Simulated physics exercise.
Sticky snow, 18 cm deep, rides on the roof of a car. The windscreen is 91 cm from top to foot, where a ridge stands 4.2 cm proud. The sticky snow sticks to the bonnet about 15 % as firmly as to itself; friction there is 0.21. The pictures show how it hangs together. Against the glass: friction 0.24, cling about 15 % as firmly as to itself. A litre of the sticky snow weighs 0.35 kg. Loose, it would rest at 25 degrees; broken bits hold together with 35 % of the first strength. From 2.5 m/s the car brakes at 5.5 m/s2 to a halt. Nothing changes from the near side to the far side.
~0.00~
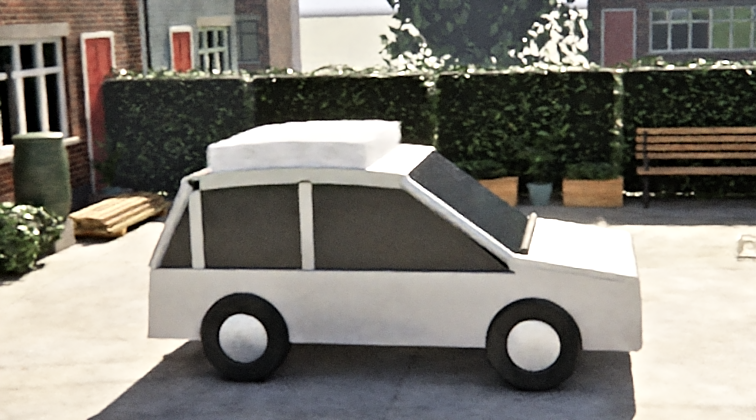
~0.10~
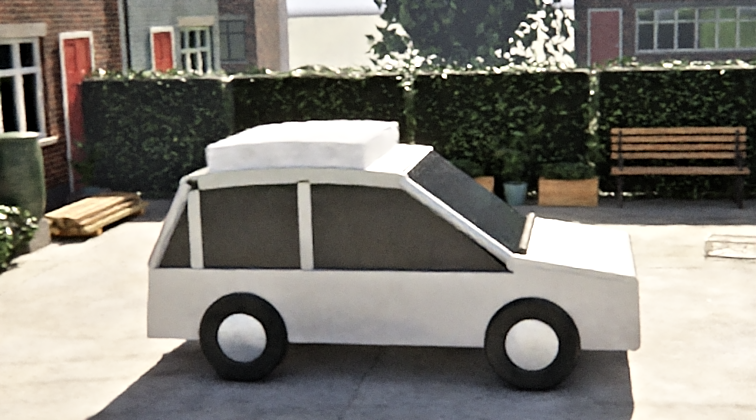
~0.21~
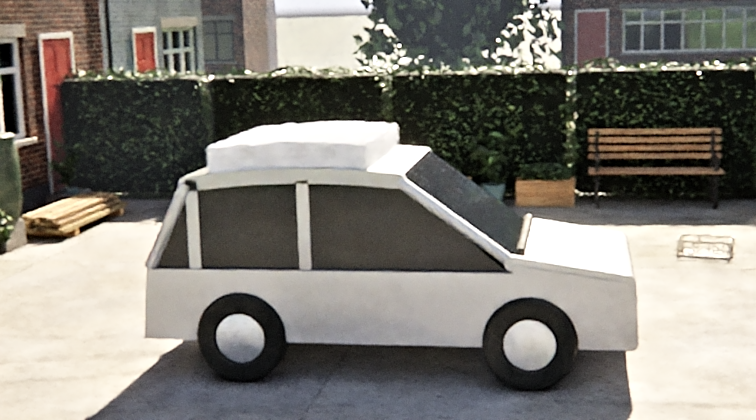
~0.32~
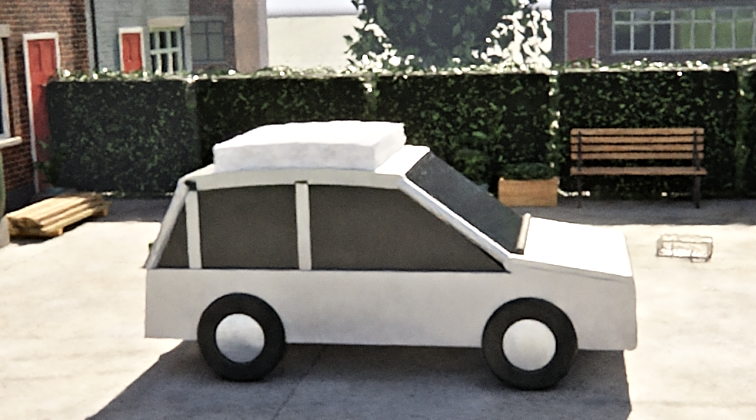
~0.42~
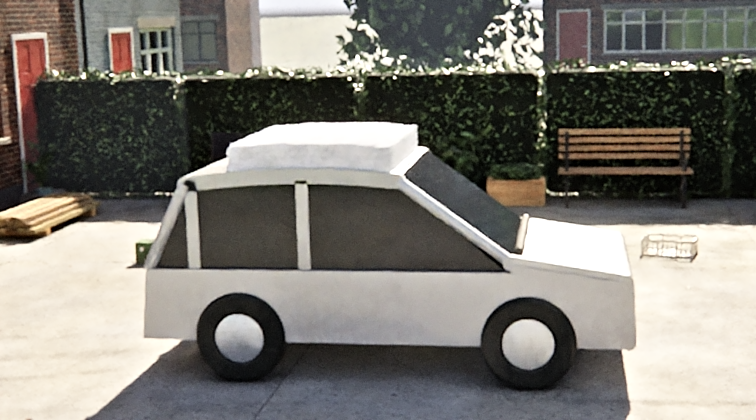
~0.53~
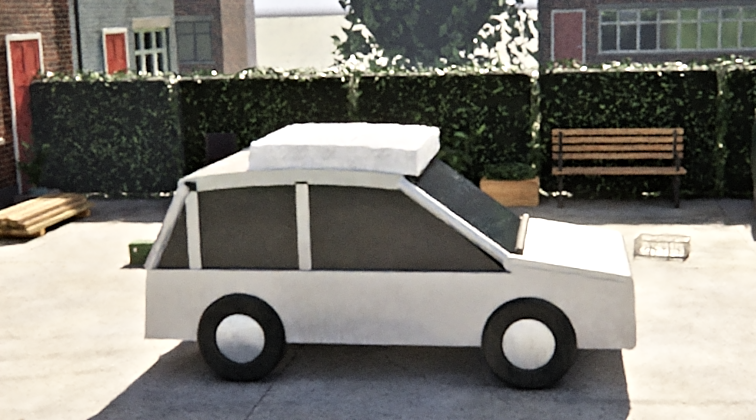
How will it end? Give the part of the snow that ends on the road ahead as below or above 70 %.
It comes out above 70 %.
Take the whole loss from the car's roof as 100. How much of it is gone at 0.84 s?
Some 60 per cent.
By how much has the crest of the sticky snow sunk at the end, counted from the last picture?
Some 60 cm.
After 0.84 s, 39 % of the snow is on the roof, 57 % on the glass, 3 % on the bonnet and none has gone off the nose.
After 1.21 s, none of the snow is on the roof, 45 % on the glass, 53 % on the bonnet and 2 % has gone off the nose.
After 1.58 s, none of the snow is on the roof, 8 % on the glass, 70 % on the bonnet and 22 % has gone off the nose.
After 1.95 s, none of the snow is on the roof, 7 % on the glass, 32 % on the bonnet and 60 % has gone off the nose.
After 3.20 s, at the end, none of the snow is on the roof, 7 % on the glass, 5 % on the bonnet and 87 % has gone off the nose.
